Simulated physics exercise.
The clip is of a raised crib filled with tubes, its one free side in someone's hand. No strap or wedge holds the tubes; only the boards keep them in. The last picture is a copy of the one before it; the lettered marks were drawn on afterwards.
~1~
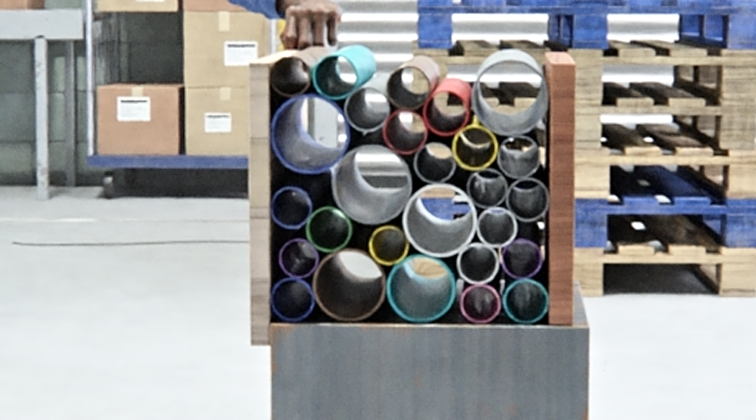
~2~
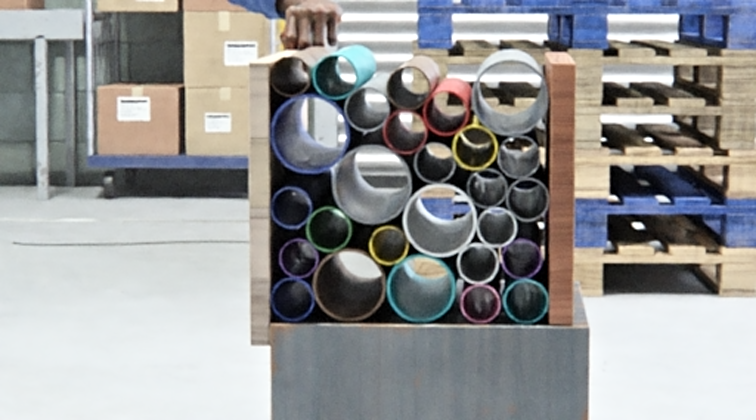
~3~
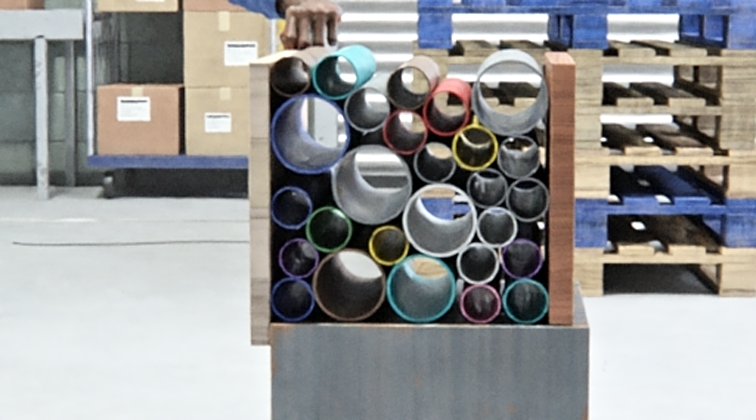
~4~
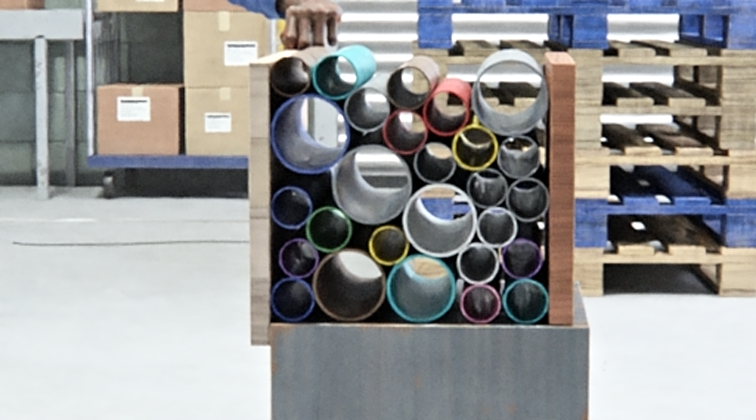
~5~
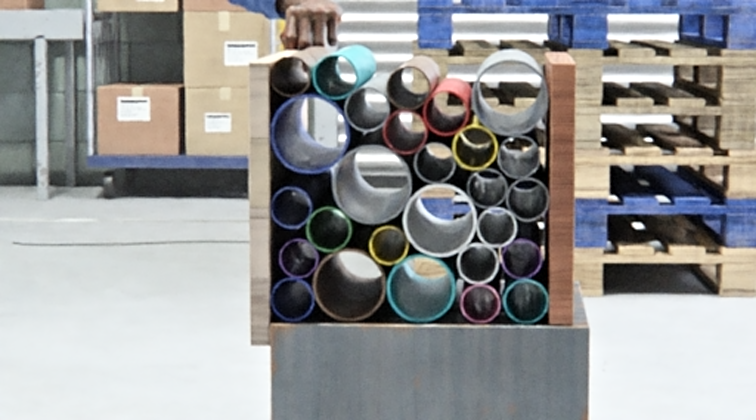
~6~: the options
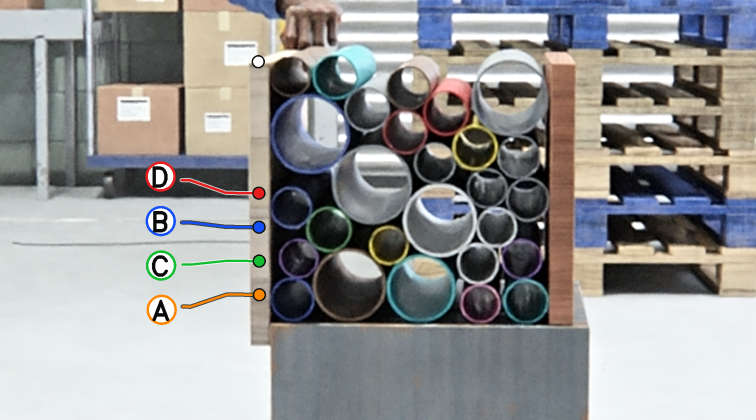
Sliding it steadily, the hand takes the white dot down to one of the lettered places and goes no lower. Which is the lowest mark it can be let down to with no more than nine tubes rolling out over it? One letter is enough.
Lower it to C and no more.
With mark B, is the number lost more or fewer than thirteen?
Fewer than thirteen.
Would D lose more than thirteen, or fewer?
Fewer than thirteen.
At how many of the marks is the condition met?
Three of them.
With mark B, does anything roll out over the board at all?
Yes, at B.
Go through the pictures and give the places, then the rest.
The first picture shows a blue tube (293, 299); a purple tube (299, 258); a white tube (440, 220).
The second picture shows a white tube (440, 220); a grey tube (528, 199).
The third picture shows a red tube (406, 132); a brown tube (291, 76).
The fourth picture shows side board (281, 186); a blue tube (293, 299).
The fifth picture shows a purple tube (299, 258); a white tube (440, 220); a grey tube (528, 199).
On the marked copy, A at (259, 295); B at (259, 227); C at (259, 261); D at (259, 193); the white dot at (258, 62).
Taking C. A third of the way, top of the board (270, 155).
Two thirds of the way, top of the board (271, 257).
When it is over, top of the board (271, 260), about six out over the board.
As for the rest, A more than nine out over the board; B one out over the board; D one out over the board.
